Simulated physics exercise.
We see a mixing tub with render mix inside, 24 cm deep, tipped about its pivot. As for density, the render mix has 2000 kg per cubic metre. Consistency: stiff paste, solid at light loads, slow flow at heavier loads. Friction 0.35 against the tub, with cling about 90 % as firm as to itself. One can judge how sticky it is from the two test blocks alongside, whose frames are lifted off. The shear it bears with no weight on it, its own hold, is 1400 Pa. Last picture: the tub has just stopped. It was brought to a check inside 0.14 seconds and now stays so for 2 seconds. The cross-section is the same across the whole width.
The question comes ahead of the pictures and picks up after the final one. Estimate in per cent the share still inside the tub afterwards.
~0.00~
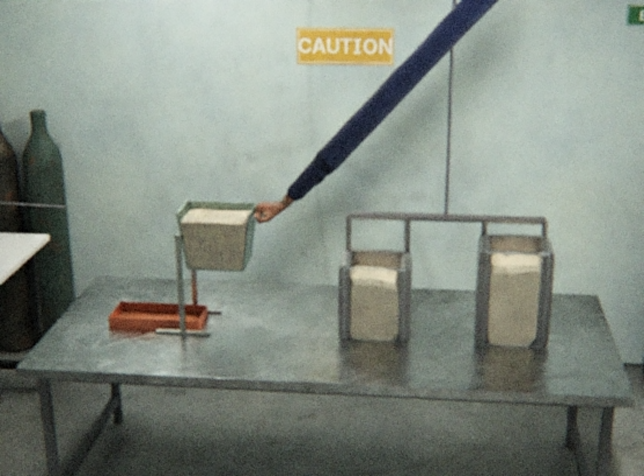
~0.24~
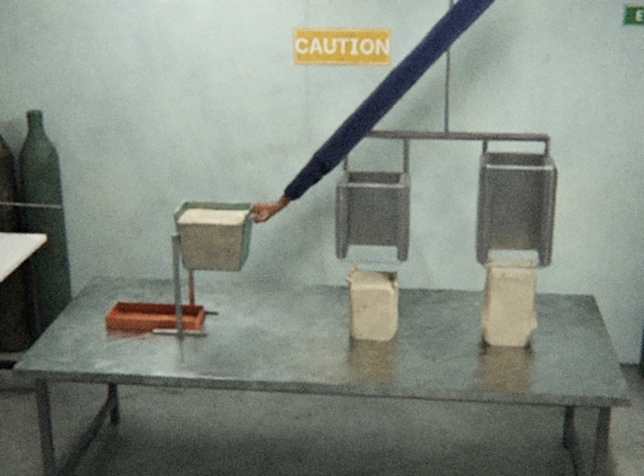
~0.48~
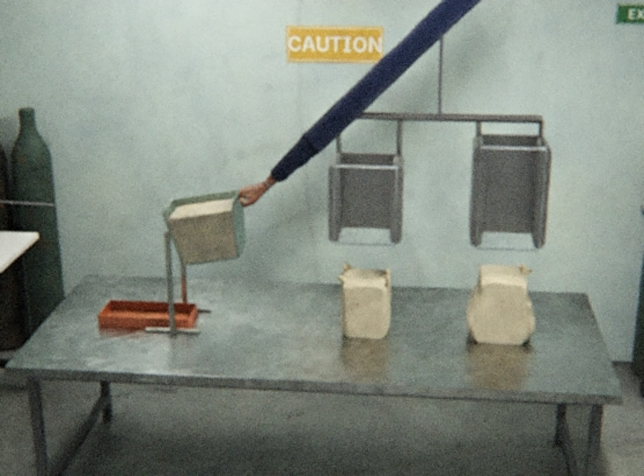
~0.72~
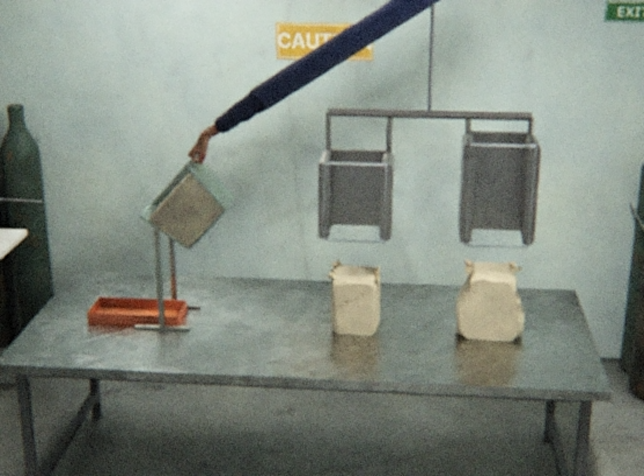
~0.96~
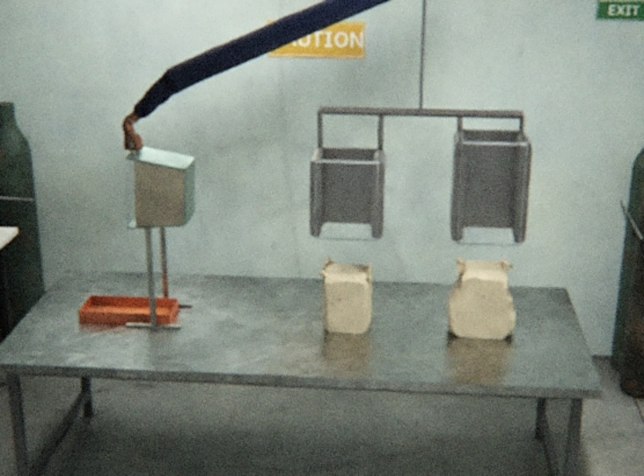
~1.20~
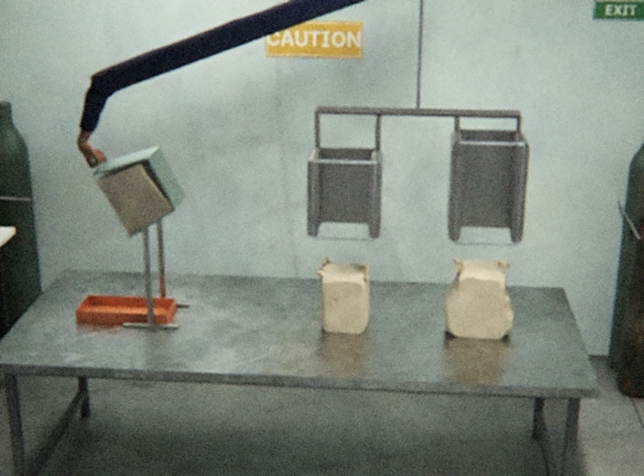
I would say about 5 percent.
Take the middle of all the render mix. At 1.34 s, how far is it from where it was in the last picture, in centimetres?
The shift is near 9 cm.
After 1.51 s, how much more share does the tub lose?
My estimate is near 8 in a hundred.
By 1.34 s, the tub is at 115 degrees and holds 63 %.
By 1.51 s, the tub is at 115 degrees and holds 12 %.
By 1.68 s, the tub is at 115 degrees and holds 5 %.
By 1.85 s, the tub is at 115 degrees and holds 5 %.
By 3.20 s, at the end, the tub is at 115 degrees and holds 5 %.
